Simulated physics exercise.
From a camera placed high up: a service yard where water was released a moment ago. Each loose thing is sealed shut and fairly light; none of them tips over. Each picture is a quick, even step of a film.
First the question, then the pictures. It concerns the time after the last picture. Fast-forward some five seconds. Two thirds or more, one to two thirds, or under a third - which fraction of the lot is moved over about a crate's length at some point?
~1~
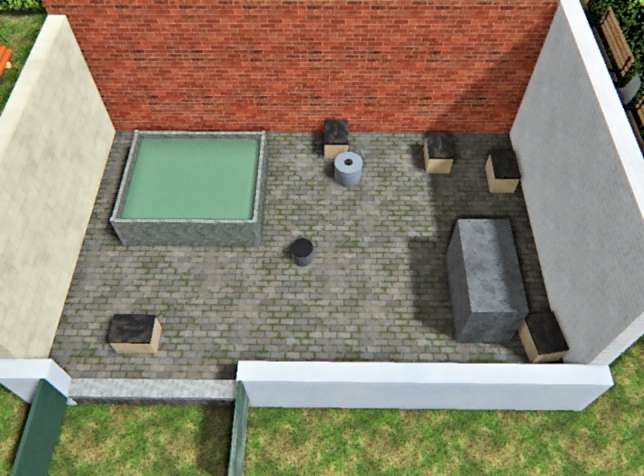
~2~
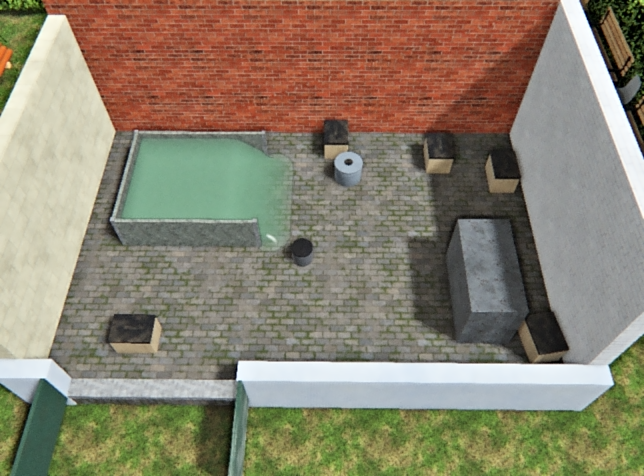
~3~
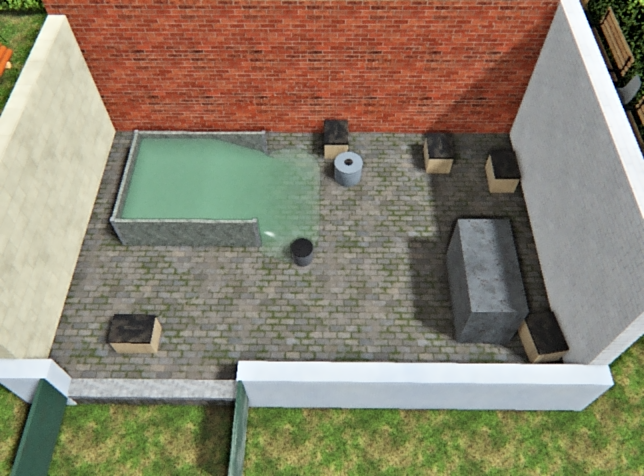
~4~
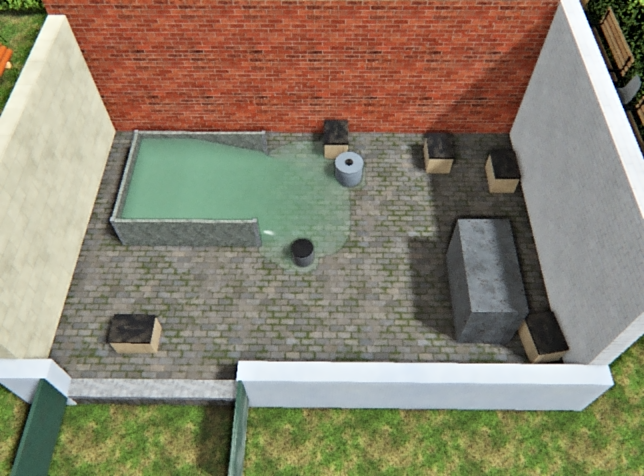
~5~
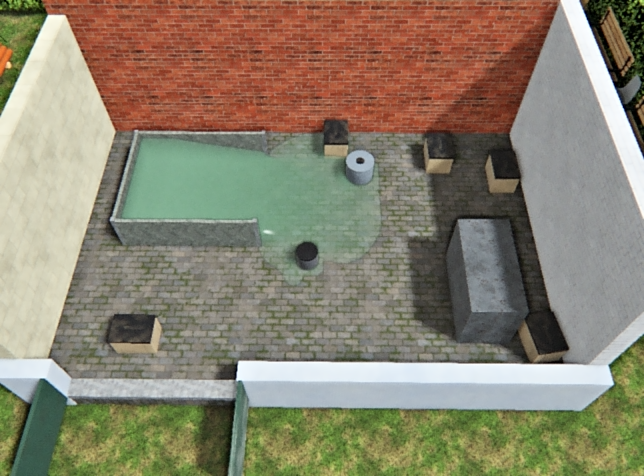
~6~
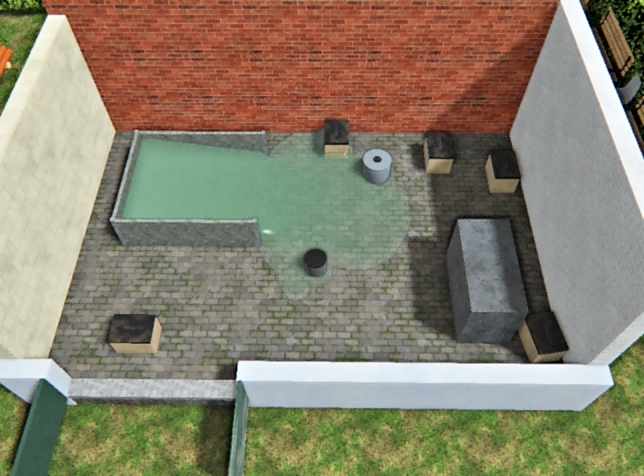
The share moved far is two thirds and up.
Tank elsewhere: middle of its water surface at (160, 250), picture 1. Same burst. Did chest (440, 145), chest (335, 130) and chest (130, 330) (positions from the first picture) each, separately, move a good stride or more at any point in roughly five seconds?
First displaced far, then never went far, then never went far.
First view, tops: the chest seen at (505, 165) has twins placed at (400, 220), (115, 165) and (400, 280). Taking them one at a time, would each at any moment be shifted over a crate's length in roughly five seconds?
As listed: Yes, never so far, swept aside.
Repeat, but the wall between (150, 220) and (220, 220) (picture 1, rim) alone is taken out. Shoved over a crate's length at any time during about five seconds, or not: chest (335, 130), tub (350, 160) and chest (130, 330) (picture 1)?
Falls short, falls short, travels that far.
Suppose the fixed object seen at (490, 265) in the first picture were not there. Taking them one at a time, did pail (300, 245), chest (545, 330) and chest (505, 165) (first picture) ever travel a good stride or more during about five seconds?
In sequence: Covered the distance, covered the distance, covered the distance.
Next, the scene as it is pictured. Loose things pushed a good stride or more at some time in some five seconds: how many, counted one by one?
The count is 5.
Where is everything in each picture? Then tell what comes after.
In the first frame, a tub at (349, 162), on the bottom; a pail at (302, 247), on the bottom; 0 of 7 have shifted.
In the second frame, a tub at (349, 162), on the bottom; a pail at (302, 247) rests on the ground; 0 of 7 have shifted.
In the third frame, a tub at (349, 162), on the bottom; a pail at (302, 247), on the bottom; 0 of 7 have shifted.
In the fourth frame, a tub at (349, 162) rests on the ground; a pail at (302, 247), on the bottom; 0 of 7 have shifted.
In the fifth frame, a tub at (360, 161), on the bottom, close to its start; a pail at (307, 251), on the bottom, close to its start; 2 of 7 have shifted.
In the sixth frame, a tub at (377, 160), on the bottom, a stride from its start; a pail at (316, 258), on the bottom, close to its start; 2 of 7 have shifted.
A moment on, 2 of 7 are well off their spots; 0 afloat.
Next, 4 of 7 are well off their spots; 2 afloat.
Later, 4 of 7 are well off their spots; 6 afloat.
In the end, 5 of 7 are well off their spots, and 5 have been at some point; 5 afloat.
